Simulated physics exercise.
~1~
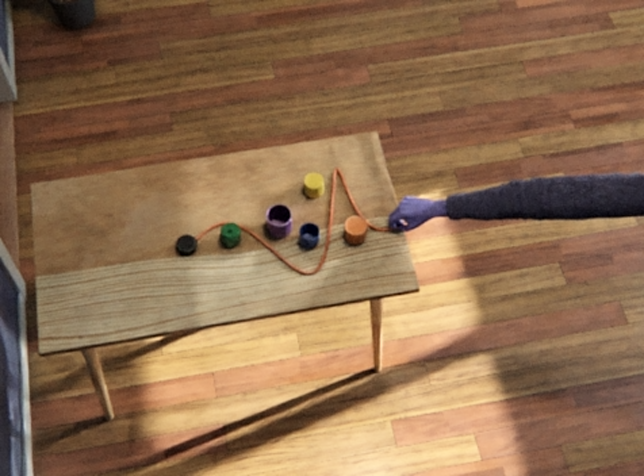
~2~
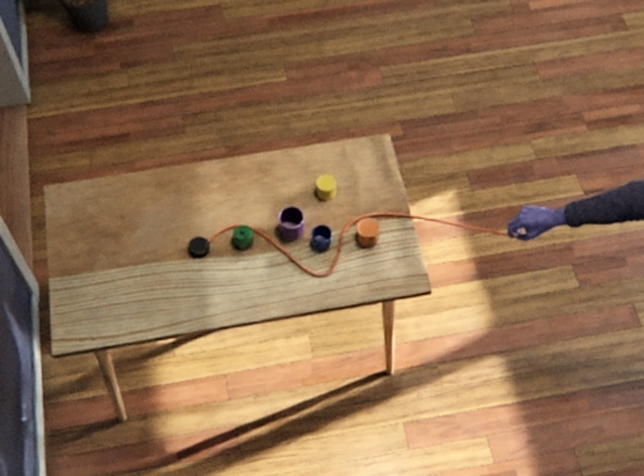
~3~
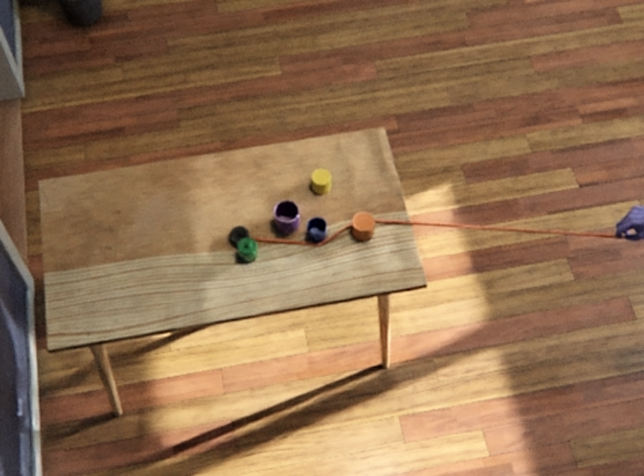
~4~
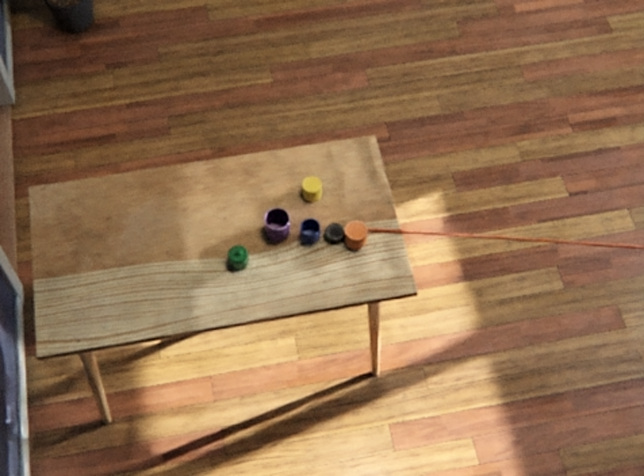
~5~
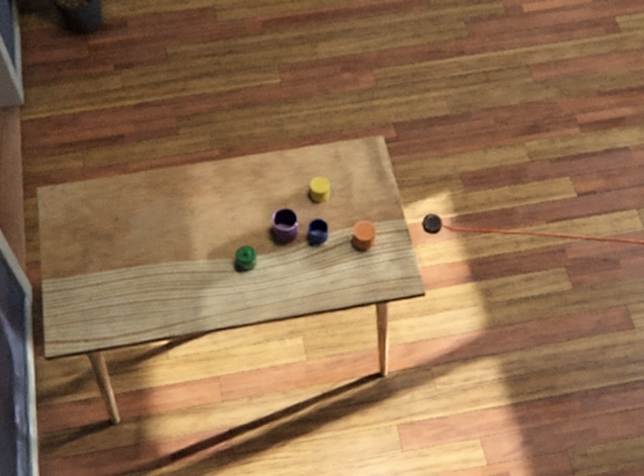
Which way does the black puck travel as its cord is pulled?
It moves to the right, across the table and off its right edge.
